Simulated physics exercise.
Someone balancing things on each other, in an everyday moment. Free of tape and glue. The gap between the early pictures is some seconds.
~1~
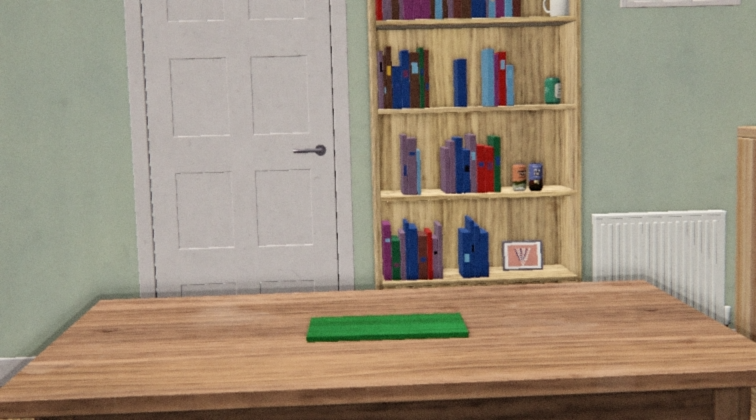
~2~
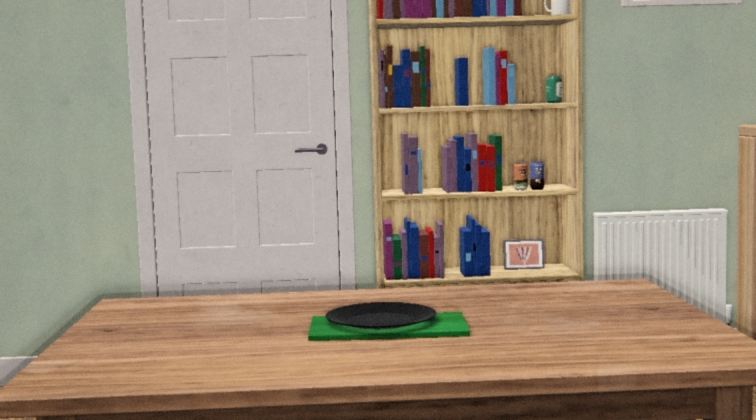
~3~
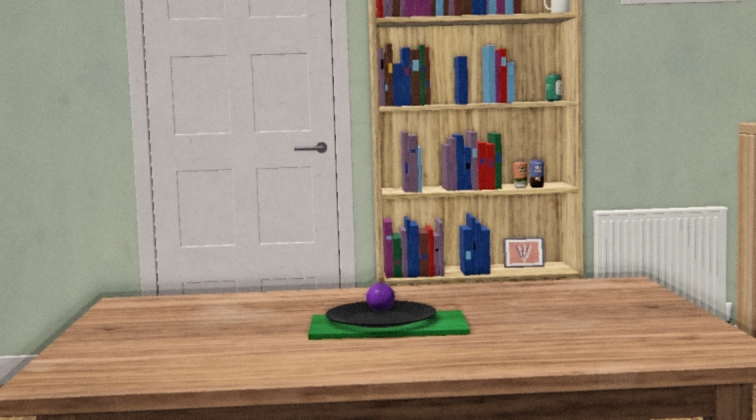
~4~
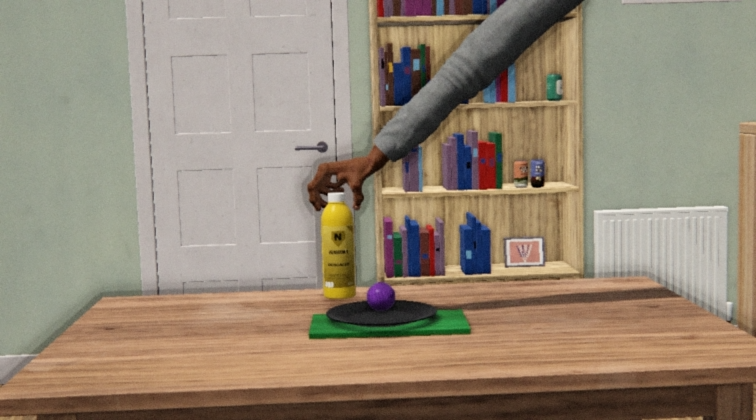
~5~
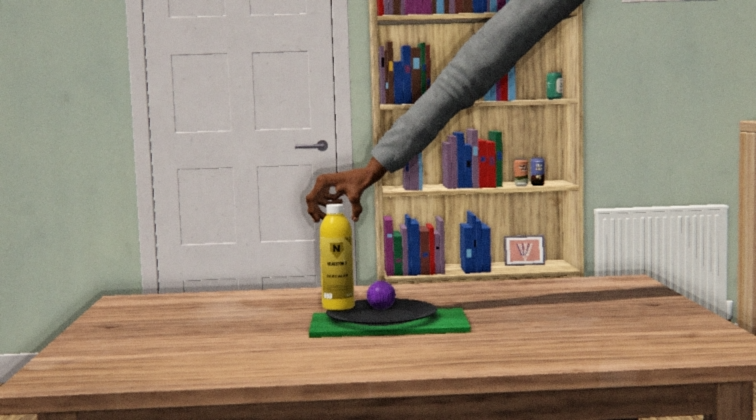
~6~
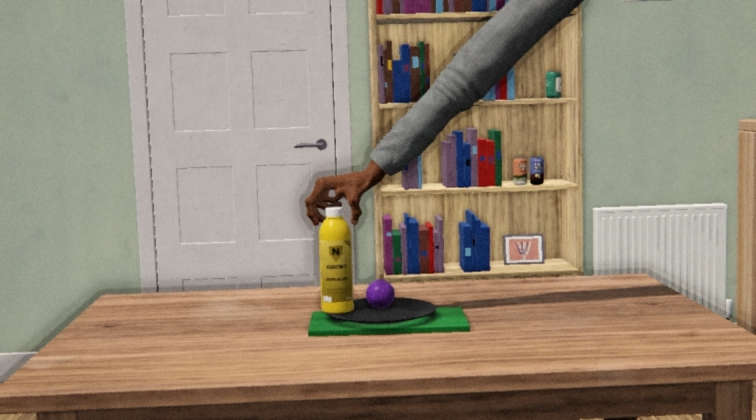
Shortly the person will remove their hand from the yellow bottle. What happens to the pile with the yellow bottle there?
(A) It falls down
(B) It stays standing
It stays standing.
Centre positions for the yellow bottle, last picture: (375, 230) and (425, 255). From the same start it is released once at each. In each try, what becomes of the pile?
The pile collapses the first time and remains standing the second time.
Then, 0.30 s past the last view, nothing moves.
Then, 0.90 s past the last view, yellow bottle resting near (336, 260).
Finally, all 4 still in place. Final places as the last picture's camera would see them, yellow bottle near (336, 260). The pile stays up.
